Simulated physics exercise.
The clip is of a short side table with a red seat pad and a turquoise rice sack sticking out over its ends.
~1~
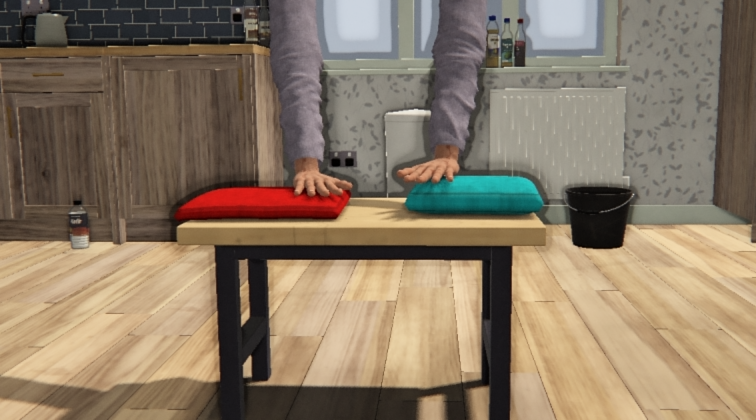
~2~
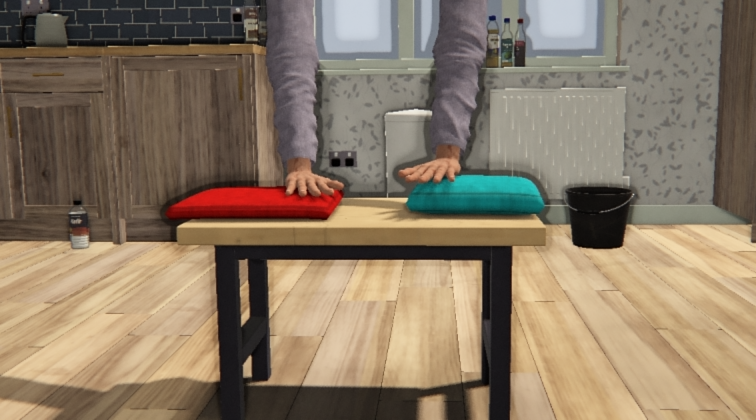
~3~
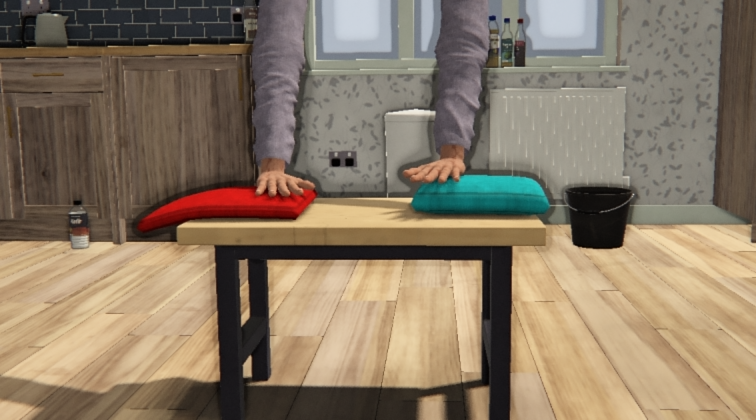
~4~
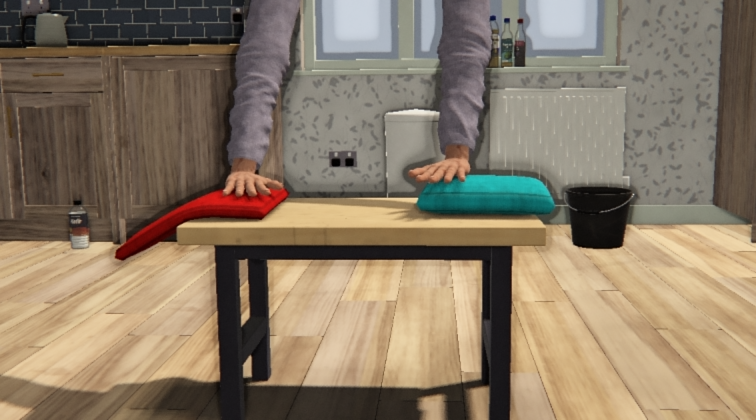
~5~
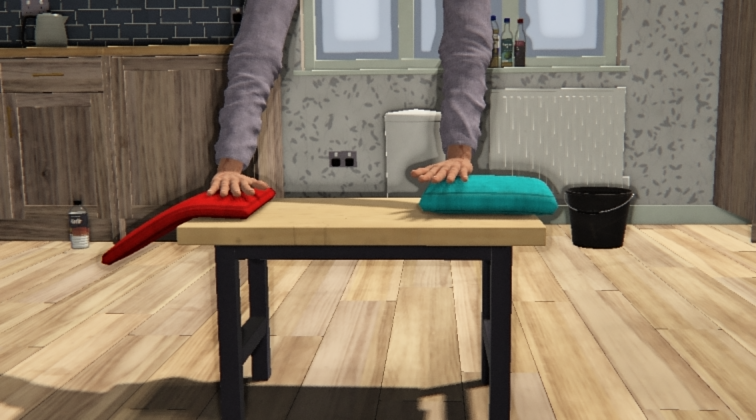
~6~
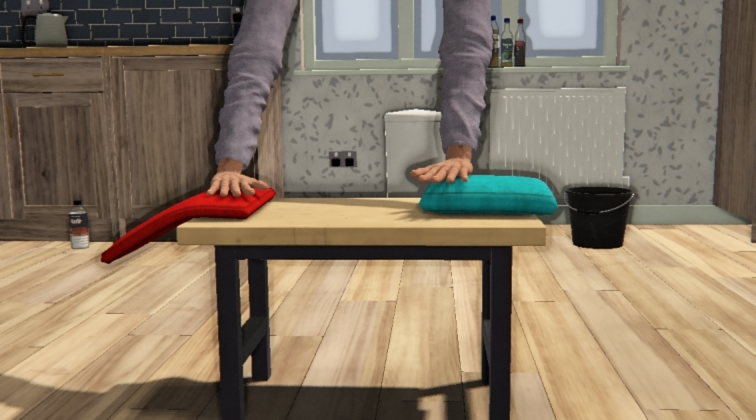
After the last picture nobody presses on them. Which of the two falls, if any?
Outcome: The red seat pad slumps off the end. The turquoise rice sack remains on top.
Then, 0.30 s on from there, seat pad falling near (193, 243); rice sack as it was left.
Then, 0.56 s on from there, seat pad on the floor near (173, 387); rice sack as it was left.
In the end, seat pad on the floor near (158, 387); rice sack as it was left. The red seat pad tips over and falls and the turquoise rice sack holds its place.
